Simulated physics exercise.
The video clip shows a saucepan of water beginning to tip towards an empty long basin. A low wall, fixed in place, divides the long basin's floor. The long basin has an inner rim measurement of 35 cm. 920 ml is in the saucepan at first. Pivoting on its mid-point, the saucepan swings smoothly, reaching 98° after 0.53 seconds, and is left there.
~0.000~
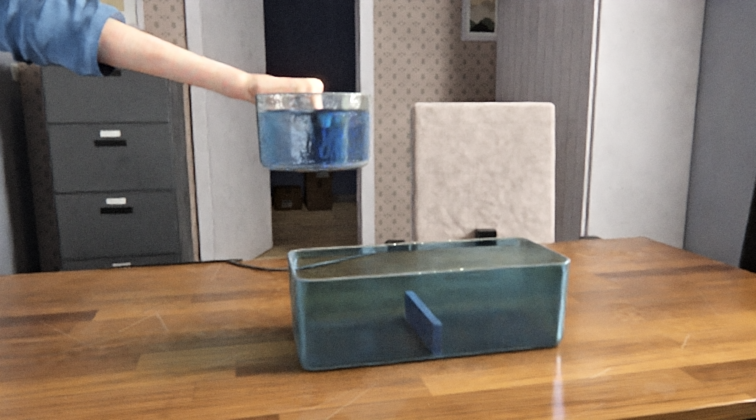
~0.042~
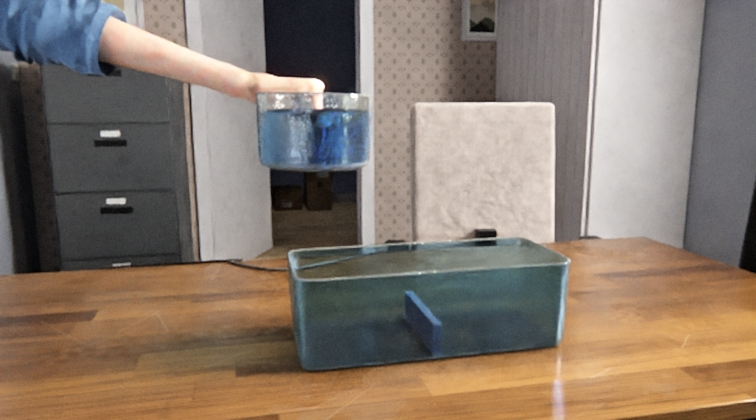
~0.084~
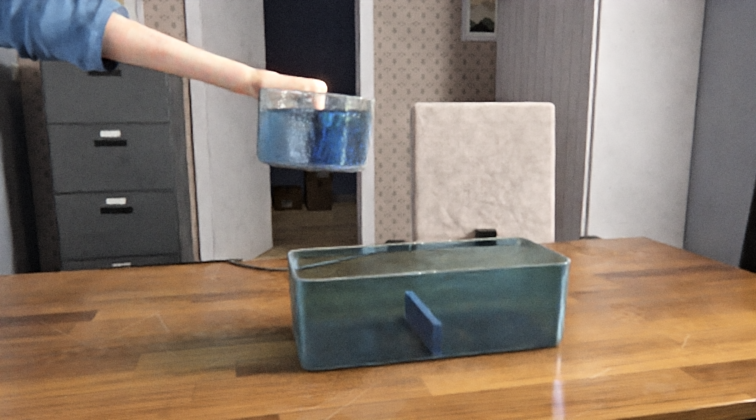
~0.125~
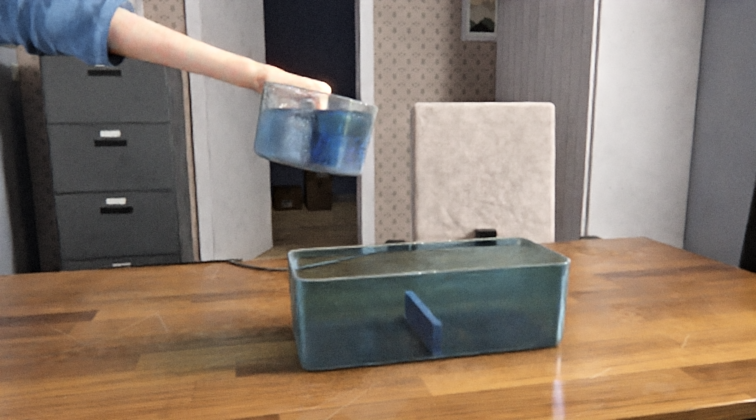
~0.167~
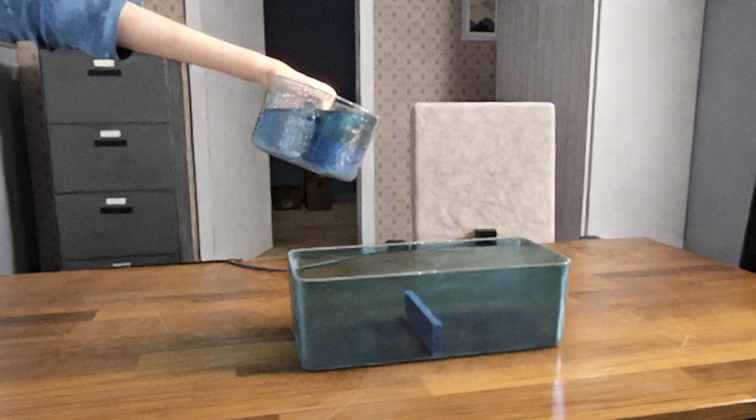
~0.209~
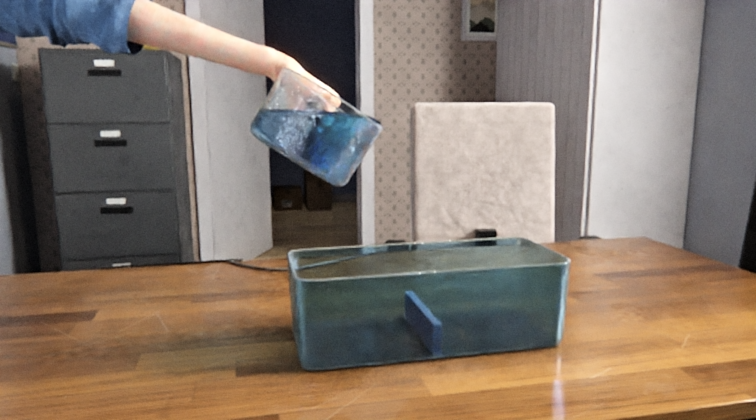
The clip opens with a hand holding a clear container of blue water level above a long, glassy basin on a wooden table, a low blue wall standing inside it. The hand then tilts the container steadily, its right side dipping lower and its left side rising, while the basin stays still.
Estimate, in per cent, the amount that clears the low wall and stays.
Roughly 52 percent.
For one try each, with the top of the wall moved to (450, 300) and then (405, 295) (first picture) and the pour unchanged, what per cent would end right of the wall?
Respectively close to 5 and 80 %.
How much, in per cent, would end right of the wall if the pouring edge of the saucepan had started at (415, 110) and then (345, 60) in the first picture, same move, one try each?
85 then 20 %.
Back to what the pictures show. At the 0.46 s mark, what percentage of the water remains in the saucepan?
About 40 percent.
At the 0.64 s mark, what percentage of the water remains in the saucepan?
12 per cent or thereabouts.
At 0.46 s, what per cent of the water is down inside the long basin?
Fraction in basin: Approx. 12%.
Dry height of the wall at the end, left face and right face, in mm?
About 22 mm left, about 22 mm right.
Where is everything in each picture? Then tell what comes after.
Tilt 0°; pouring edge (370, 96); surface from (259, 111) to (367, 110); the long basin's rim runs from (291, 266) to (546, 250); the wall's top is at (422, 307), in the first frame.
Tilt 2°; pouring edge (370, 98); surface from (260, 111) to (367, 111), in the second frame.
Tilt 6°; pouring edge (373, 102); surface from (261, 110) to (368, 112), in the third frame.
Tilt 13°; pouring edge (375, 110); surface from (262, 110) to (371, 114), in the fourth frame.
Tilt 22°; pouring edge (377, 120); surface from (262, 111) to (374, 117), in the fifth frame.
Tilt 33°; pouring edge (378, 132); surface from (259, 112) to (373, 122); 2 per cent is over the edge, in the sixth frame.
By 0.46 s the tilt is 93° and 41 per cent is still to pour, 3 is left of the wall and 10 right of it.
By 0.64 s the tilt is 98° and 12 per cent is still to pour, 26 is left of the wall and 49 right of it.
By 0.82 s the tilt is 98° and 3 per cent is still to pour, 38 is left of the wall and 51 right of it.
By 1.03 s the tilt is 98° and 1 per cent is still to pour, 45 is left of the wall and 51 right of it.
At rest 47 per cent lies left of the wall, 52 right of it and 2 outside.
